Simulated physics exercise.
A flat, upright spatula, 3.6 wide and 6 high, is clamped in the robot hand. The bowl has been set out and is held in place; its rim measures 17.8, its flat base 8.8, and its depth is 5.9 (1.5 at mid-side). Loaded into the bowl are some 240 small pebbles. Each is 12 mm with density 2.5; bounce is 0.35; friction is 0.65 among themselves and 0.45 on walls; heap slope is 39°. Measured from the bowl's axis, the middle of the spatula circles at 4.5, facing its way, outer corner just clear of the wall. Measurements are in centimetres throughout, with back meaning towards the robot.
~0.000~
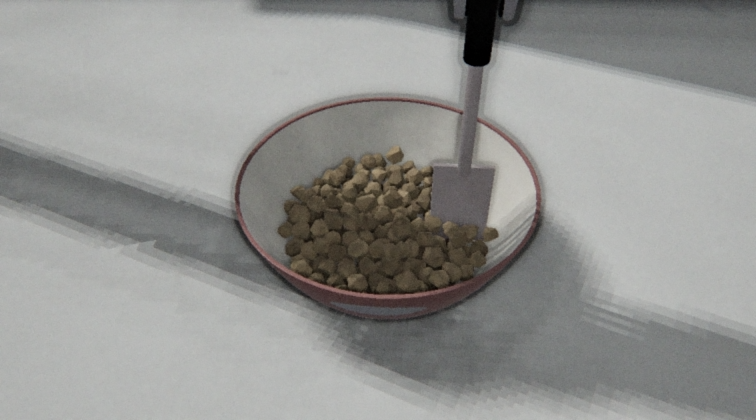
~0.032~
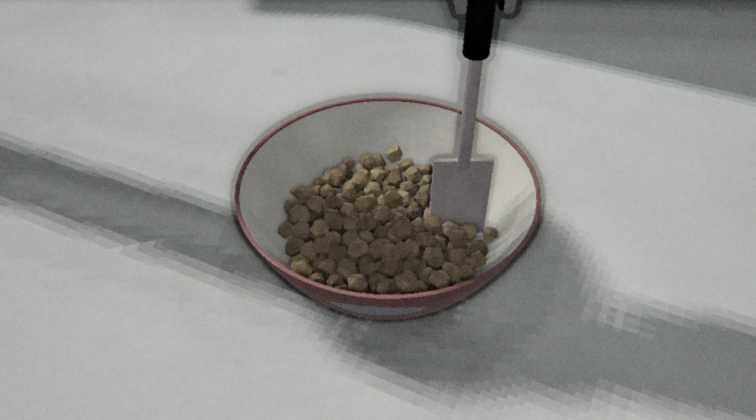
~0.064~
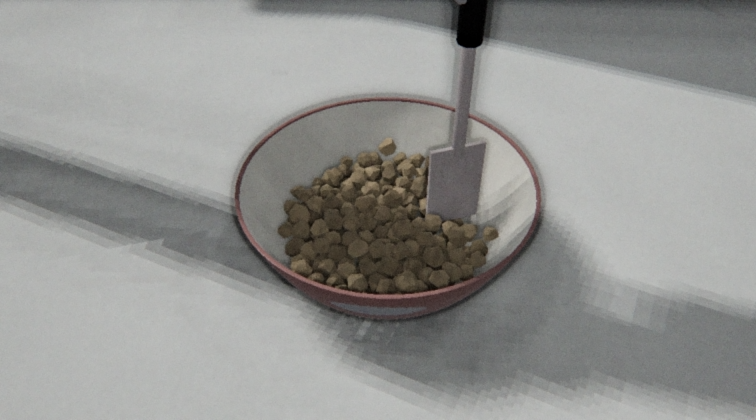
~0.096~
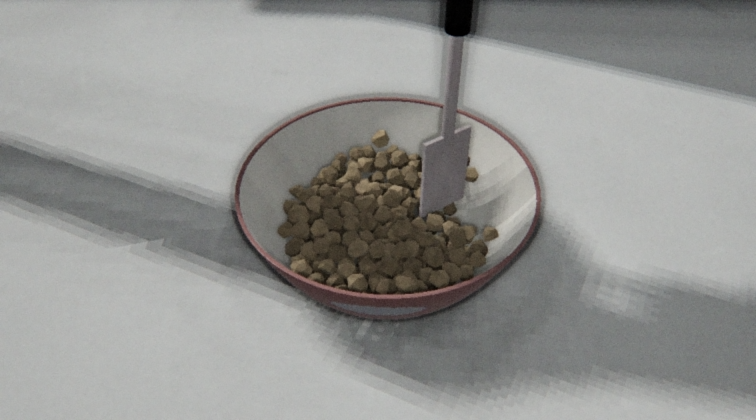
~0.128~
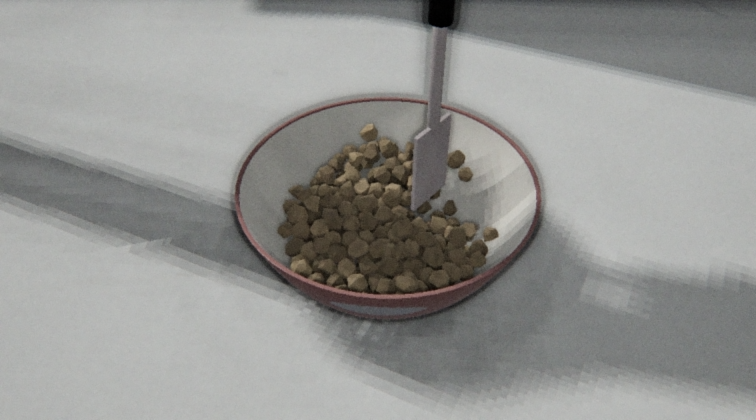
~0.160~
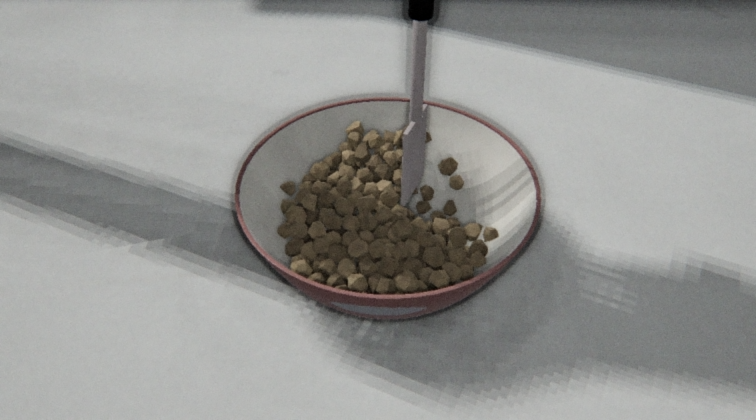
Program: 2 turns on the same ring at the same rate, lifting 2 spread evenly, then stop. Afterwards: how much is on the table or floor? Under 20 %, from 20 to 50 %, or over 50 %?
Under 20 %.
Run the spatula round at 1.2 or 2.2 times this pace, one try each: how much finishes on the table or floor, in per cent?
First try close to 15, second close to 40, in per cent.
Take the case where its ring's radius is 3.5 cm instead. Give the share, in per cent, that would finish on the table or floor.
That would come to roughly 0 percent.
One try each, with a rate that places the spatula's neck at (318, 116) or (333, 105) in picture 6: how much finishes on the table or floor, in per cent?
First try: About 40 %; second try: About 35 %.
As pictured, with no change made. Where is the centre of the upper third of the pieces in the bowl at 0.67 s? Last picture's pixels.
Upper-third centre: Approx. (483, 207) px.
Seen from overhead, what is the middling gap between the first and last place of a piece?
Something near 8 cm, measured level.
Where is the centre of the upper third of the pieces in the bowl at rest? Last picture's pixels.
Centre, approx.: (366, 239).
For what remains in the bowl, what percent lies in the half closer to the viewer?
Near 55 per cent of what stays in the bowl.
By 0.67 s, 326° round, highest piece 8 above the table; 231 in the bowl, 9 on the table or floor, 3 in flight or on the tool.
By 1.17 s, 222° round, highest piece 7 above the table; 215 in the bowl, 27 on the table or floor, 1 in flight or on the tool.
By 1.63 s, 0° round, highest piece 5 above the table; 215 in the bowl, 28 on the table or floor.
By 2.33 s, 0° round, highest piece 5 above the table; 215 in the bowl, 28 on the table or floor.
Final count, 215 in the bowl, 28 on the table or floor. That is 12 % on the table or floor.
